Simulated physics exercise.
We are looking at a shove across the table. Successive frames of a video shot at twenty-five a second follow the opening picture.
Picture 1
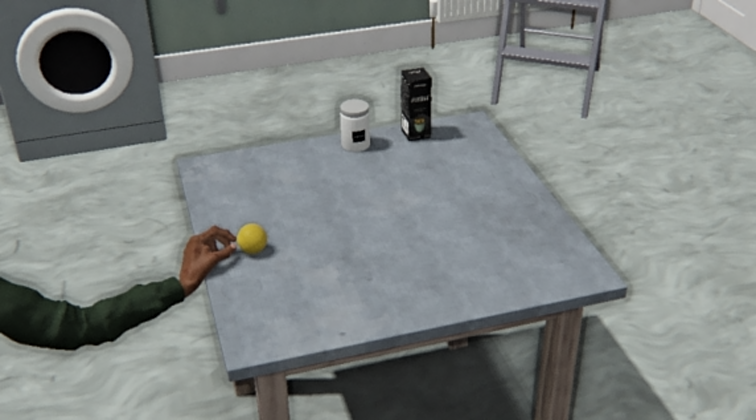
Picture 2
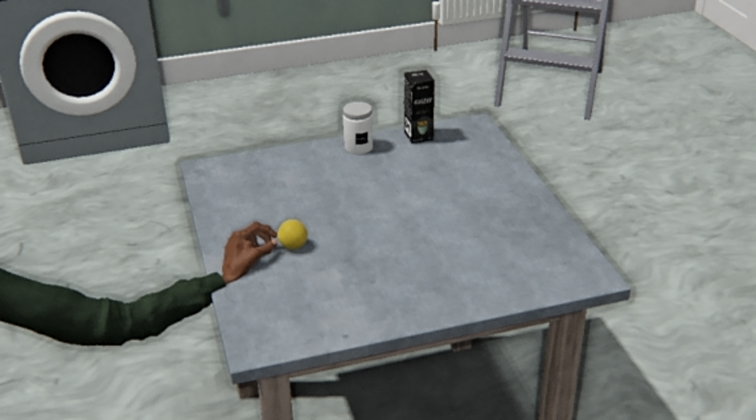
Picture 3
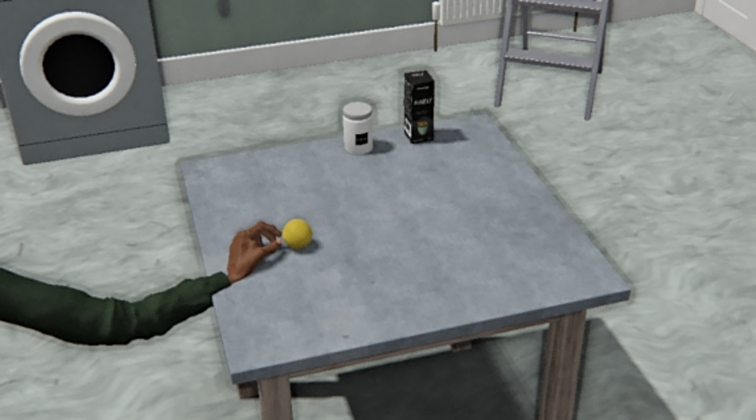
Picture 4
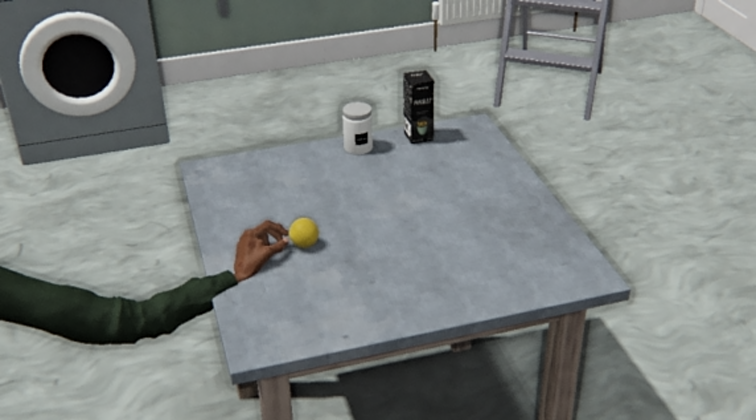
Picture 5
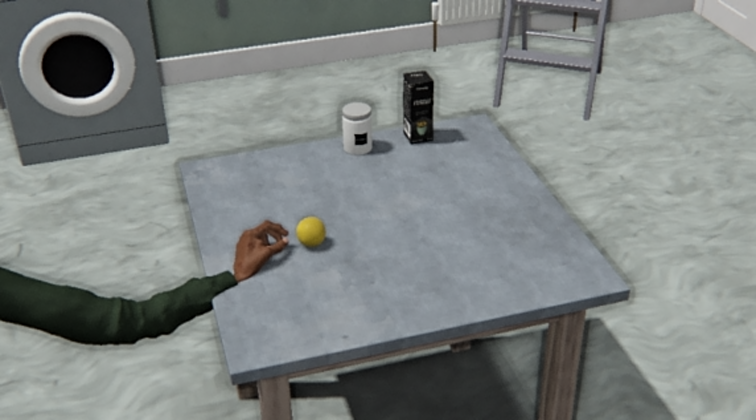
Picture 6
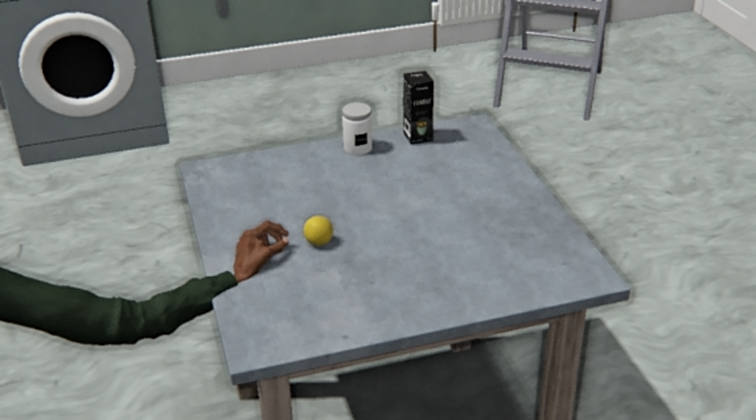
A yellow lemon was pushed to the right across a gray table by a hand in a dark green sleeve, then rolled a little farther on its own while the hand stayed behind.
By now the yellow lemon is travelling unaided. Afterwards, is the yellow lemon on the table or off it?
It doesn't go past the rim, as far as I can tell.
Then, 0.10 s after the last picture, yellow lemon rolled about its own width near (335, 228).
Then, 0.30 s after the last picture, yellow lemon rolled well along near (360, 223).
Then, 0.50 s after the last picture, yellow lemon rolled well along near (375, 220).
At rest, moved from the start, yellow lemon. Seen from the same camera at the end, yellow lemon near (382, 219).
